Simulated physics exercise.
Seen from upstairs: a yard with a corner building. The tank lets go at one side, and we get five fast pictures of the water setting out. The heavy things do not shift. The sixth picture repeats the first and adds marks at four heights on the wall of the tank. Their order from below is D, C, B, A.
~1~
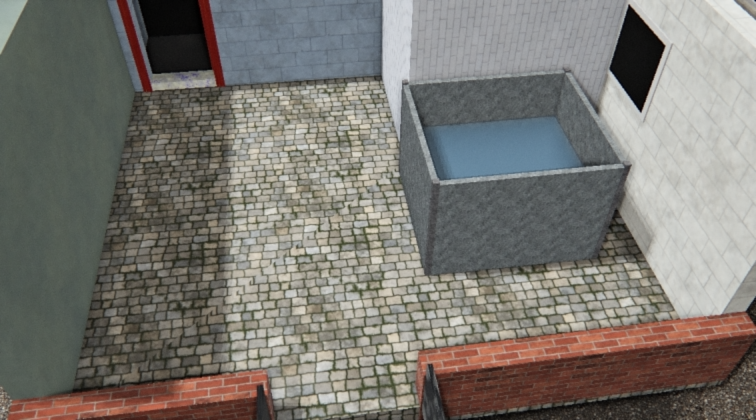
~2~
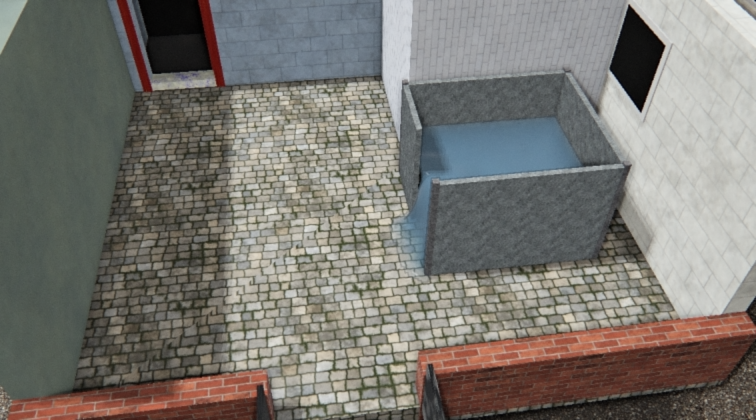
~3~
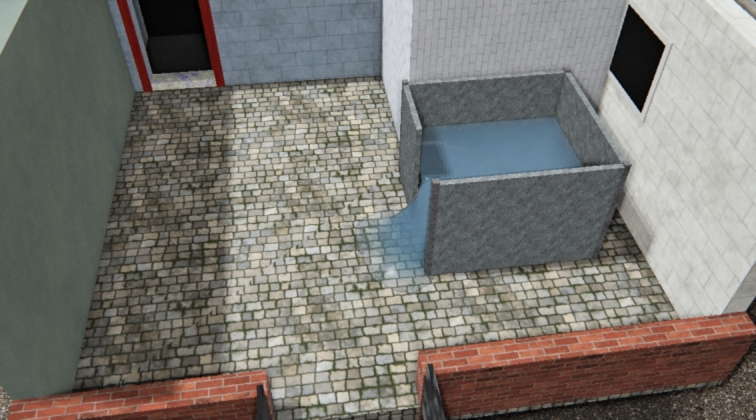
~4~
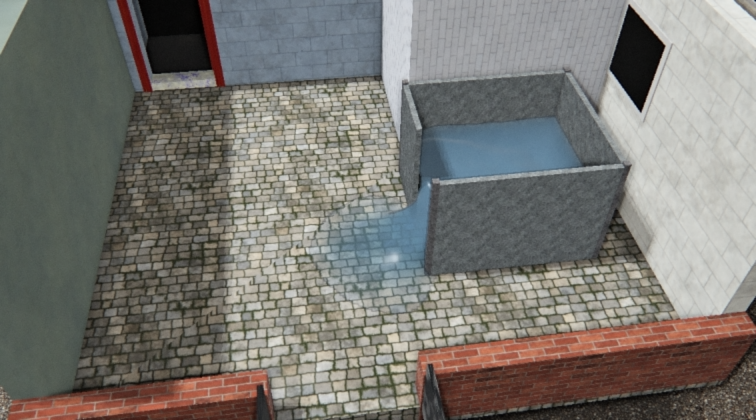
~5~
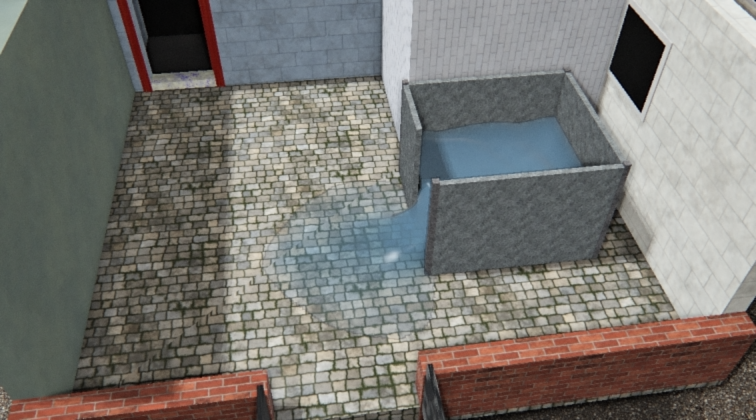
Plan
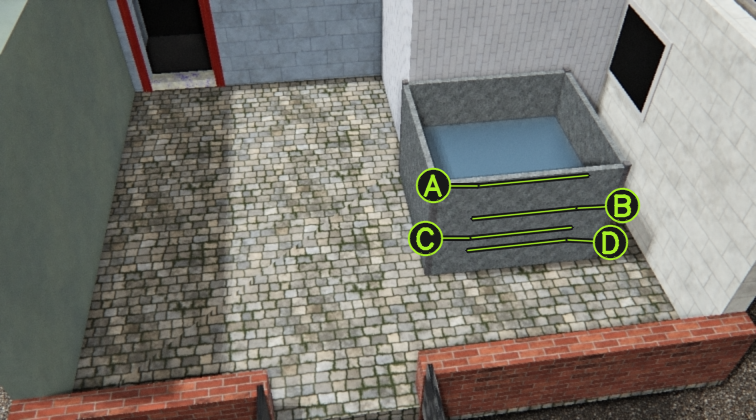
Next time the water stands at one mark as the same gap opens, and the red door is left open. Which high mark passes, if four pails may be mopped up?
Choose C.
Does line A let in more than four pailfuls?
Yes.
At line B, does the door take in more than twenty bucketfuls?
No, less.
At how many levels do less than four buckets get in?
Two of the four.
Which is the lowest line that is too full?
Line B.
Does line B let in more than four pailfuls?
Yes.
On the marked copy, A at (533, 180); B at (525, 213); C at (520, 232); D at (517, 245); from the bottom up D, C, B, A.
With A, dozens of bucketfuls pour in.
With B, about 7 bucketfuls get in.
With C, a splash gets over, under a bucket.
With D, nothing gets over.
